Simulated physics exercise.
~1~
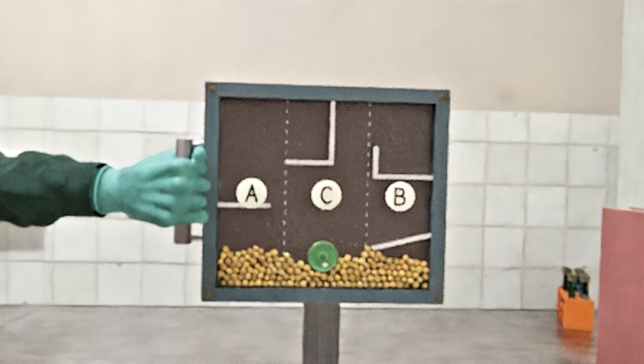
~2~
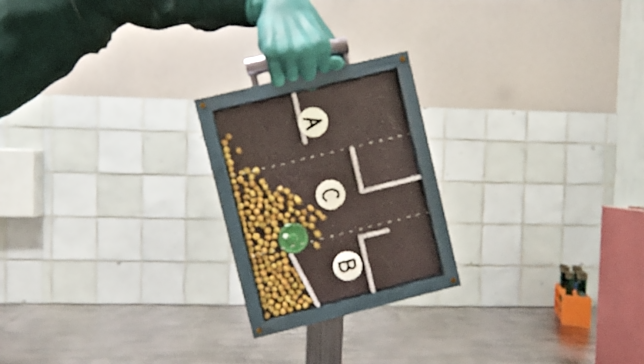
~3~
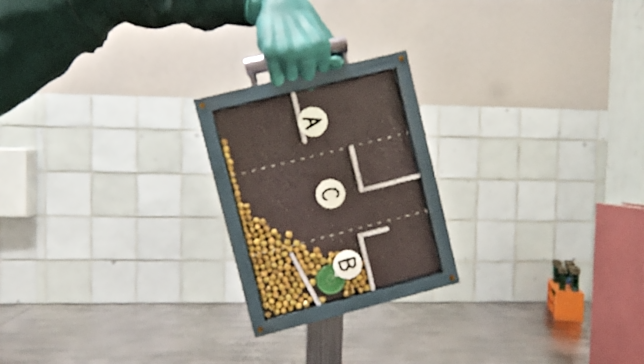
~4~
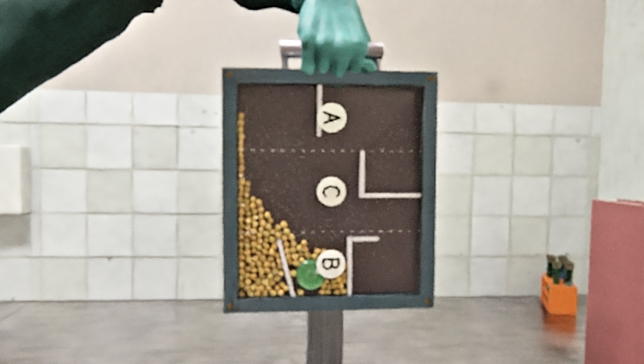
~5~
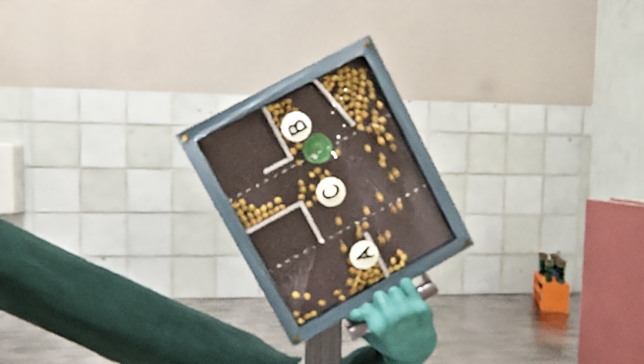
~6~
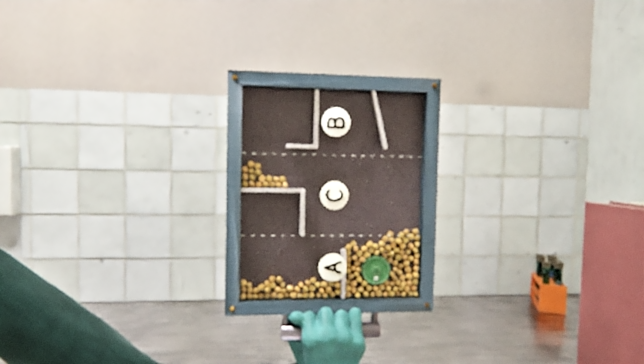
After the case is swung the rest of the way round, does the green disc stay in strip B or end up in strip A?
The green disc ends up in strip A. It drops out of B as the case turns over and lies among the chickpeas at the lower right.
